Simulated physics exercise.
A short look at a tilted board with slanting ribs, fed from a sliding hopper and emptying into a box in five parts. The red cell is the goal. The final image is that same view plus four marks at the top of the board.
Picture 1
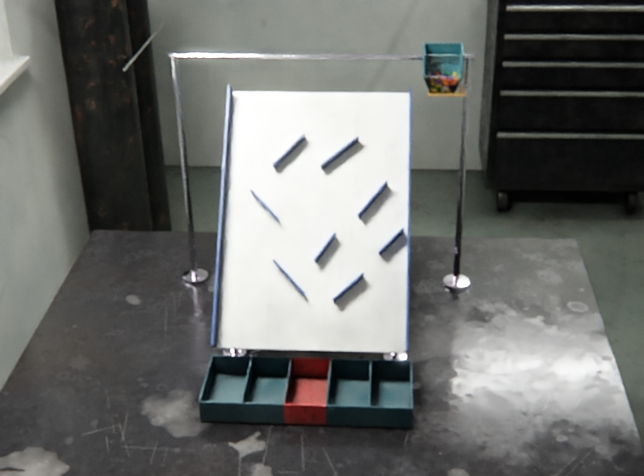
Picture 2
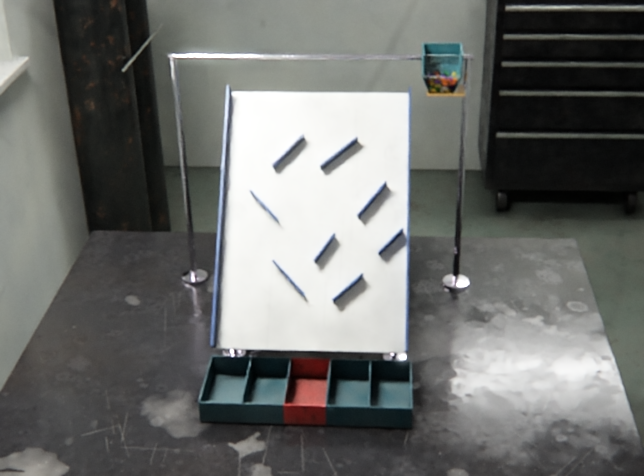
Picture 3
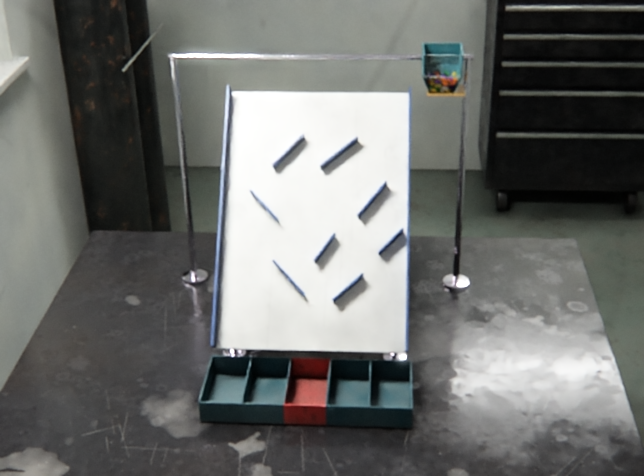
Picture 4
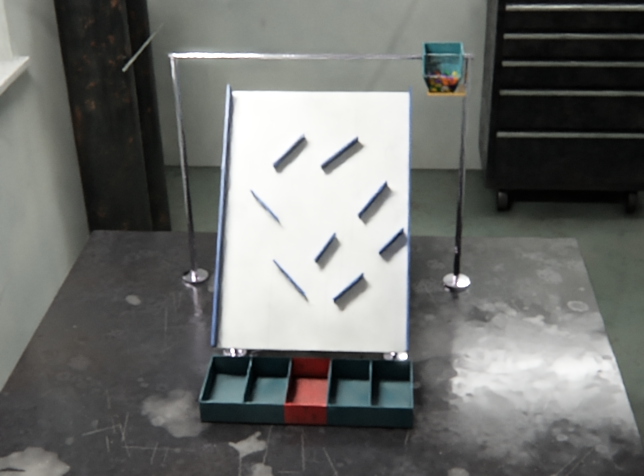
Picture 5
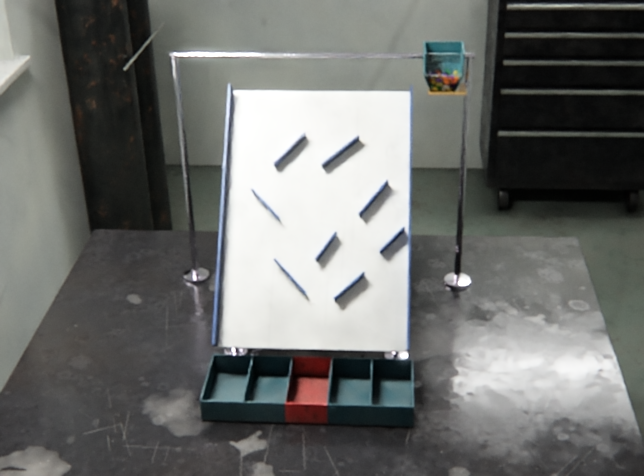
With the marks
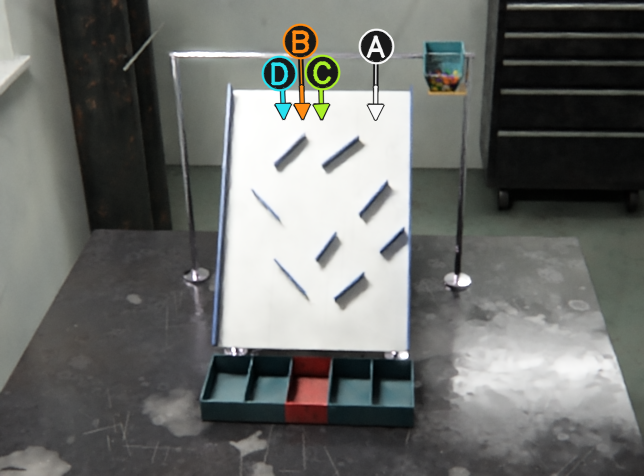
On a dark tabletop, a white tilted board with slanting ribs standing motionless above a five-part box, a filled hopper at upper right.
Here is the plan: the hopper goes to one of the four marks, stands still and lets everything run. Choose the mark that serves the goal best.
Mark A does it best.
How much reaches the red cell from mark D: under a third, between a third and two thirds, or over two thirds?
Under a third.
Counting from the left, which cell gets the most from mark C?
The fourth.
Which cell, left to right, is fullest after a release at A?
It is the third one.
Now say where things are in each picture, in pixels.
Hopper near (444, 83), jelly beans, door shut, in the first picture.
Ribs (272, 165) to (304, 134), (320, 166) to (358, 137), (250, 190) to (277, 219), in the second picture.
Ribs (358, 215) to (386, 181), (314, 260) to (335, 233), (379, 252) to (403, 228), in the third picture.
Ribs (273, 259) to (305, 294), (333, 300) to (363, 273), in the fourth picture.
Red cell near (306, 412), number 3 of 5 from the left, in the fifth picture.
On the marked copy, mark A meets the board at (375, 114); mark B meets the board at (302, 113); mark C meets the board at (321, 113); mark D meets the board at (283, 113).
With A, close to two thirds in the red cell, close to a quarter in other cells, a small share held on the board.
With B, close to a quarter in the red cell, close to half in other cells, a small share held on the board, a small share outside the box.
With C, close to a quarter in the red cell, close to two thirds in other cells, a small share held on the board.
With D, a small share in the red cell, the bulk in other cells, a small share outside the box.
